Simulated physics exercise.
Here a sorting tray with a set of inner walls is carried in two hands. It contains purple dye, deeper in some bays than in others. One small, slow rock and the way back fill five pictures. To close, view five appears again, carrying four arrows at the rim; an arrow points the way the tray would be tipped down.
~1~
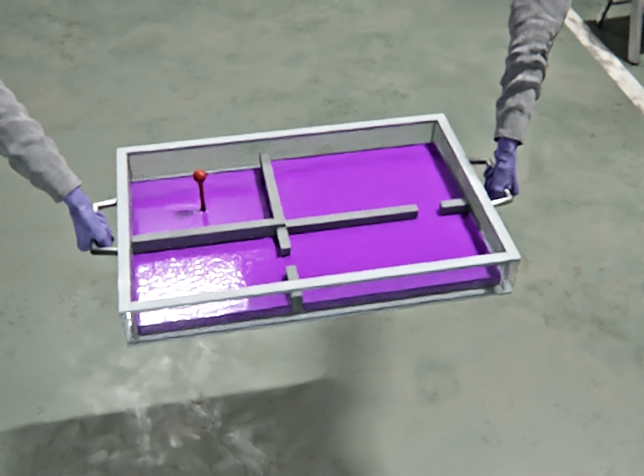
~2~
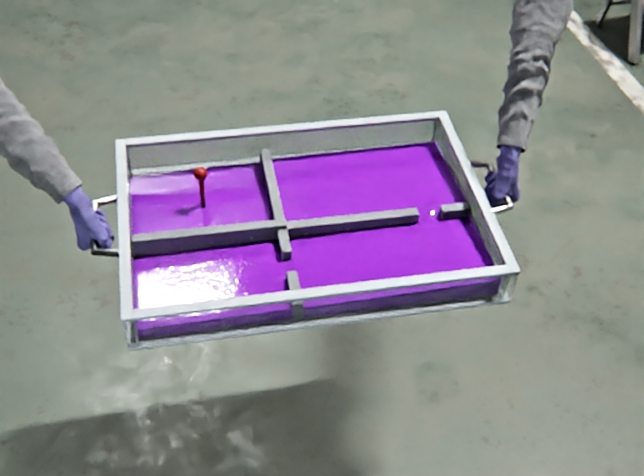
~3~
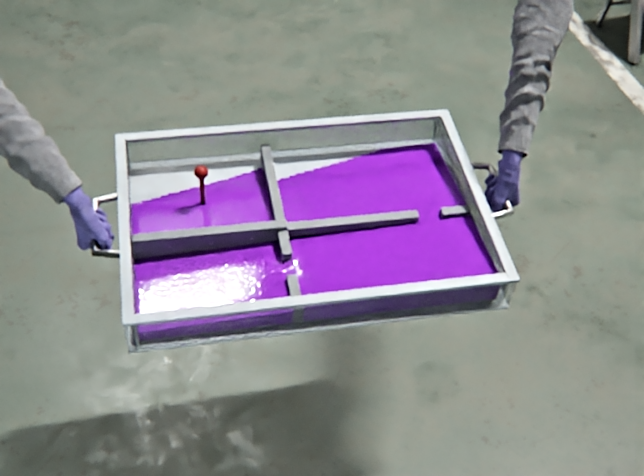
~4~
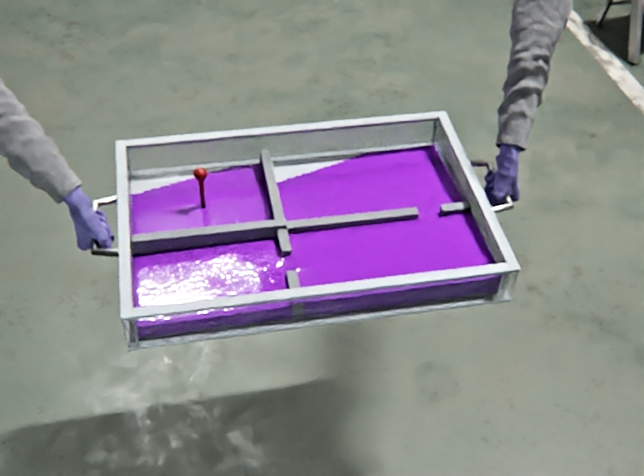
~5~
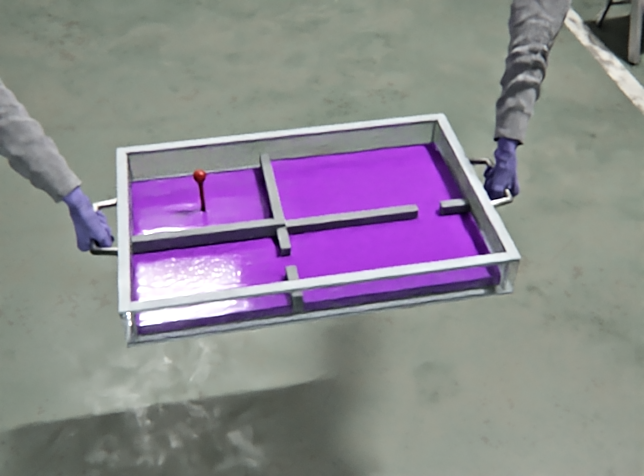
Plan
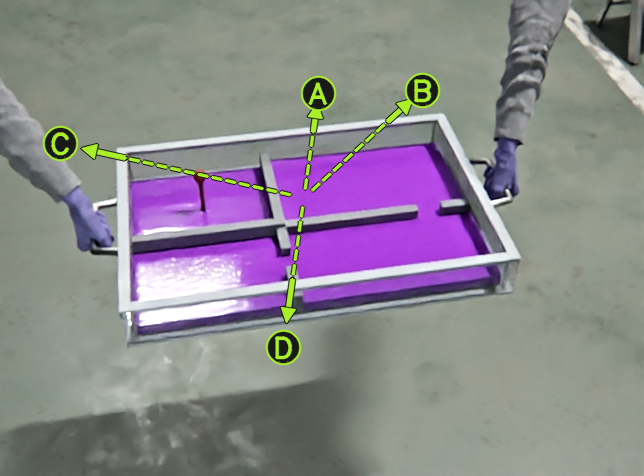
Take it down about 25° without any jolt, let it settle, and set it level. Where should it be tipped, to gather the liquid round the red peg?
C is best.
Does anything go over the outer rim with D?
Yes.
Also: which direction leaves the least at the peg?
The answer is B.
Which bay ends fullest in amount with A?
The back right bay.
On the marked copy, A ends at (316, 108); B ends at (408, 102); C ends at (86, 149); D ends at (287, 317).
With A, about 8 % of the liquid ends in the peg's bay; about 51 % goes over the rim.
With B, about 3 % of the liquid ends in the peg's bay; about 75 % goes over the rim.
With C, about 23 % of the liquid ends in the peg's bay; about 66 % goes over the rim.
With D, about 9 % of the liquid ends in the peg's bay; about 46 % goes over the rim.
